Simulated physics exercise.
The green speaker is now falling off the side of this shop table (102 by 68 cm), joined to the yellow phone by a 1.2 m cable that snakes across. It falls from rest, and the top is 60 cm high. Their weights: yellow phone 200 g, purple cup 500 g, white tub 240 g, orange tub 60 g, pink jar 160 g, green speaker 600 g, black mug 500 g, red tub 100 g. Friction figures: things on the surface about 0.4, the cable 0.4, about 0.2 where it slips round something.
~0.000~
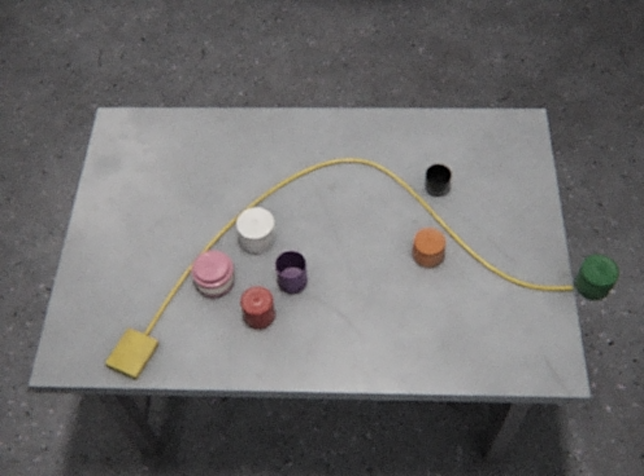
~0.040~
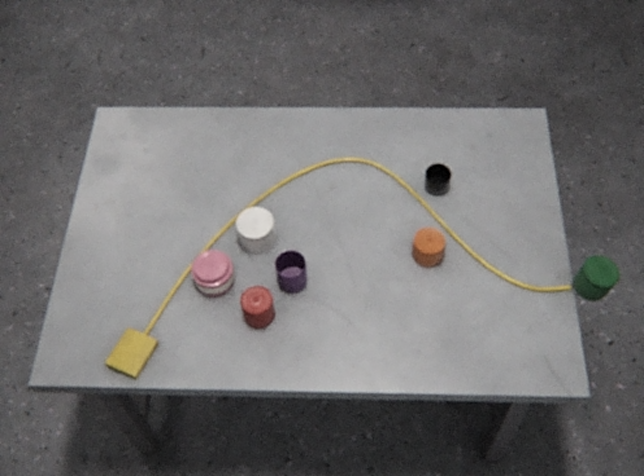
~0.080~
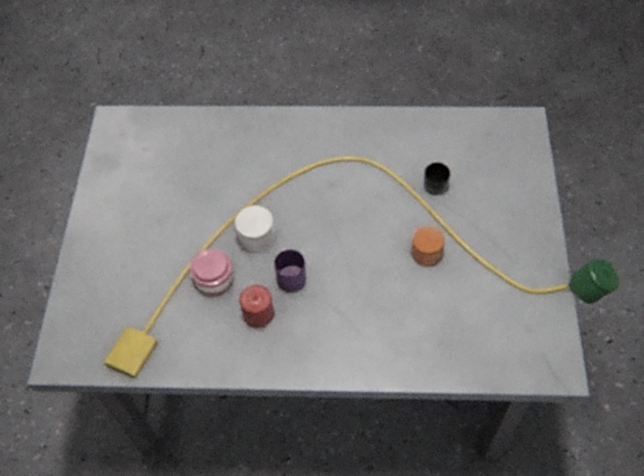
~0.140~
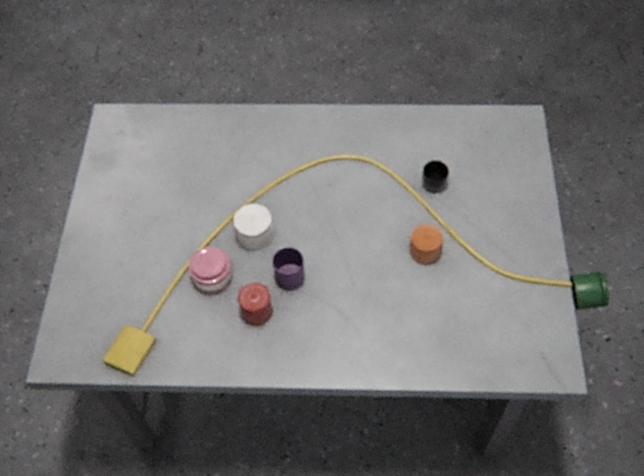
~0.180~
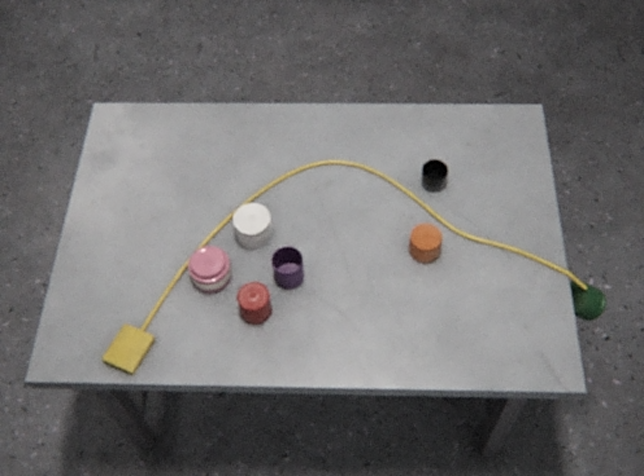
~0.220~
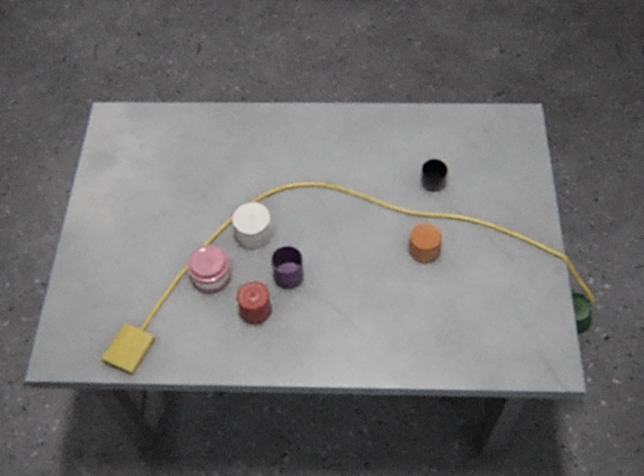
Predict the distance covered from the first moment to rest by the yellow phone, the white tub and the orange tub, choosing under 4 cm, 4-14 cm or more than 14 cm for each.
My prediction: Yellow phone more than 14 cm; white tub between 4 and 14 cm; orange tub between 4 and 14 cm.
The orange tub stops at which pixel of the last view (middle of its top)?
You'll find it close to (431, 274) in the last picture.
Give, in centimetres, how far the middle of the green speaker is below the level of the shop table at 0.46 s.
Depth below the top: Around 45 cm.
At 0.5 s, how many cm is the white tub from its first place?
Looks like close to 7 cm, more or less.
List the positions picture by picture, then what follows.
The first picture shows yellow phone (132, 352); white tub (255, 222); orange tub (430, 241); cable runs through (514, 281) (431, 211) (342, 161) (252, 205) (181, 281).
The second picture shows green speaker (600, 270); cable runs through (513, 281) (342, 160) (180, 281).
The third picture shows green speaker (595, 281); cable runs through (511, 281) (341, 159) (179, 280).
The fourth picture shows green speaker (589, 291); cable runs through (512, 276) (339, 157) (178, 278).
The fifth picture shows green speaker (583, 301); cable runs through (538, 259) (341, 163) (177, 277).
The sixth picture shows yellow phone (128, 347); white tub (251, 218); orange tub (426, 236); cable runs through (568, 263) (466, 219) (353, 193) (179, 277).
By 0.5 s, the cable's tail end at (199, 270); yellow phone 16 cm off its start, orange tub 8 cm off its start, white tub 7 cm off its start.
By 0.7 s, the cable's tail end at (281, 211); yellow phone 38 cm off its start, orange tub 9 cm off its start, white tub 7 cm off its start.
By 1.0 s, the cable's tail end at (302, 197); yellow phone 43 cm off its start at (281, 197), orange tub 9 cm off its start at (431, 274), white tub 7 cm off its start at (263, 246).
By 1.2 s, the cable's tail end at (302, 197); yellow phone 43 cm off its start, orange tub 9 cm off its start, white tub 7 cm off its start.
By 2.4 s, the cable's tail end at (302, 197); yellow phone 43 cm off its start at (281, 197), orange tub 9 cm off its start at (431, 274), white tub 7 cm off its start at (263, 246), green speaker over the edge.
